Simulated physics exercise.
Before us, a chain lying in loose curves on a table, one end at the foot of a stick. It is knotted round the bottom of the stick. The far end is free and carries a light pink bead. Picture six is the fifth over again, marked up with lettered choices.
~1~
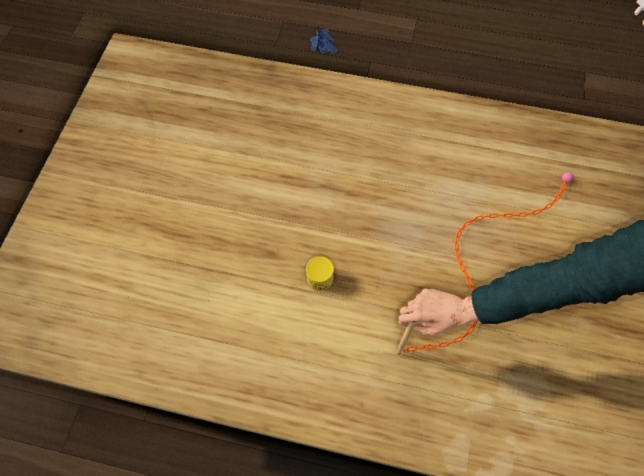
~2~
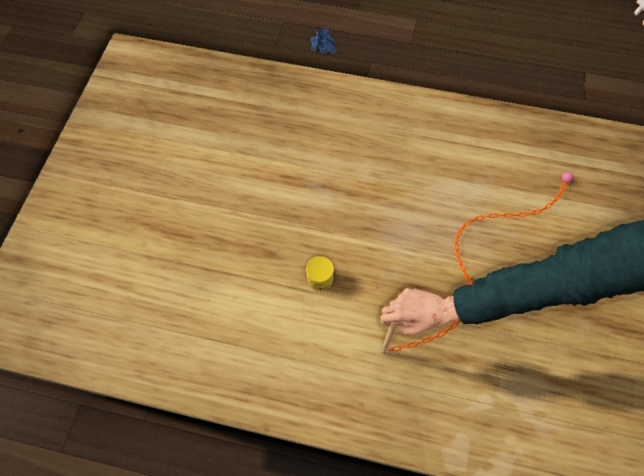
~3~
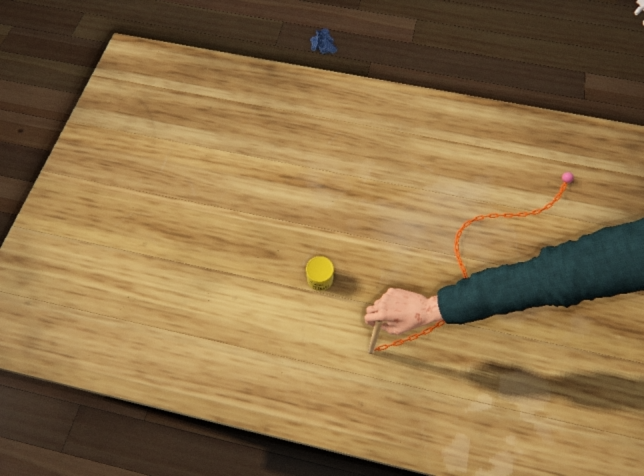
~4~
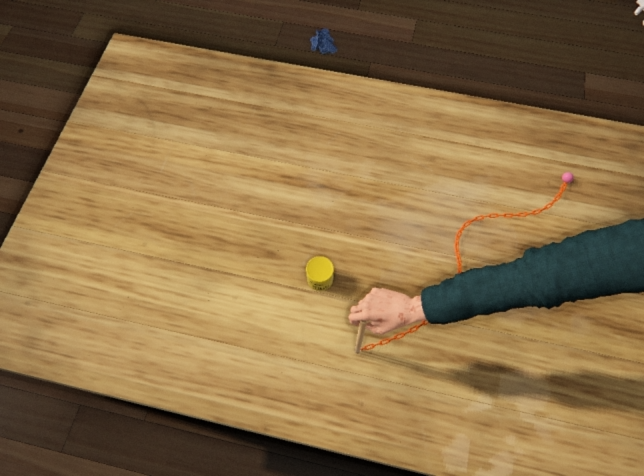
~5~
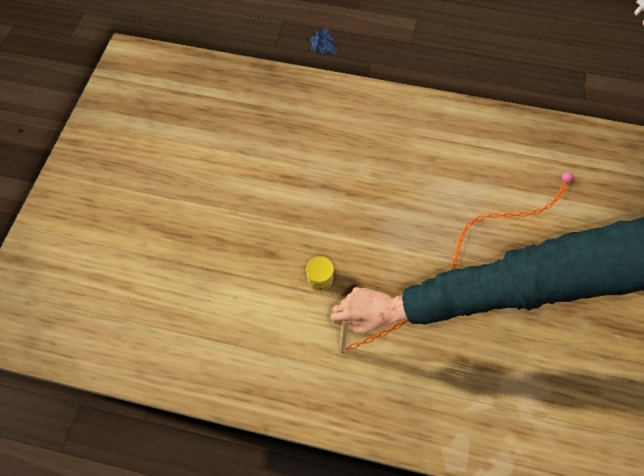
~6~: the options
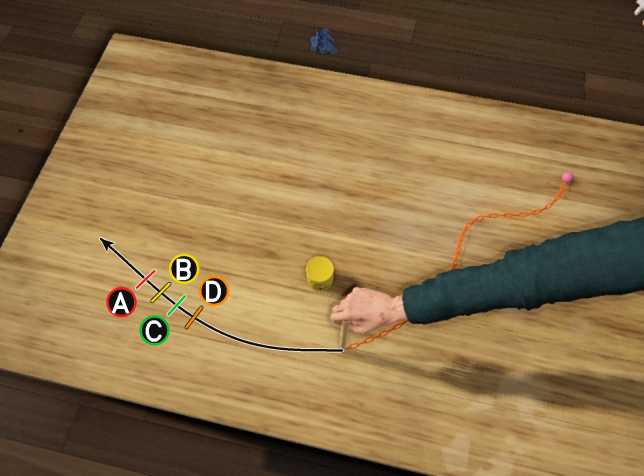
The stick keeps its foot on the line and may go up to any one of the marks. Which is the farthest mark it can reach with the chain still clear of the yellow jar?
It should halt at C.
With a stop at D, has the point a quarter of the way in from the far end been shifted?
Yes.
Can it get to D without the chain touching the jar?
Yes.
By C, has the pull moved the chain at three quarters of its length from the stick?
Yes.
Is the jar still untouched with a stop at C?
Yes.
On the copy, A at (146, 279); B at (161, 293); C at (177, 305); D at (194, 317); the route from (342, 351) via (197, 319) to (101, 239).
On C. First, foot of the stick (279, 349), middle of the chain (432, 275), free end (553, 194).
Then, foot of the stick (219, 332), middle of the chain (386, 289), free end (520, 216).
Finally, foot of the stick (177, 306), middle of the chain (348, 291), free end (493, 233); nothing has been touched.
By contrast, A brings the chain against the jar; B brings the chain against the jar; D is safe but short.
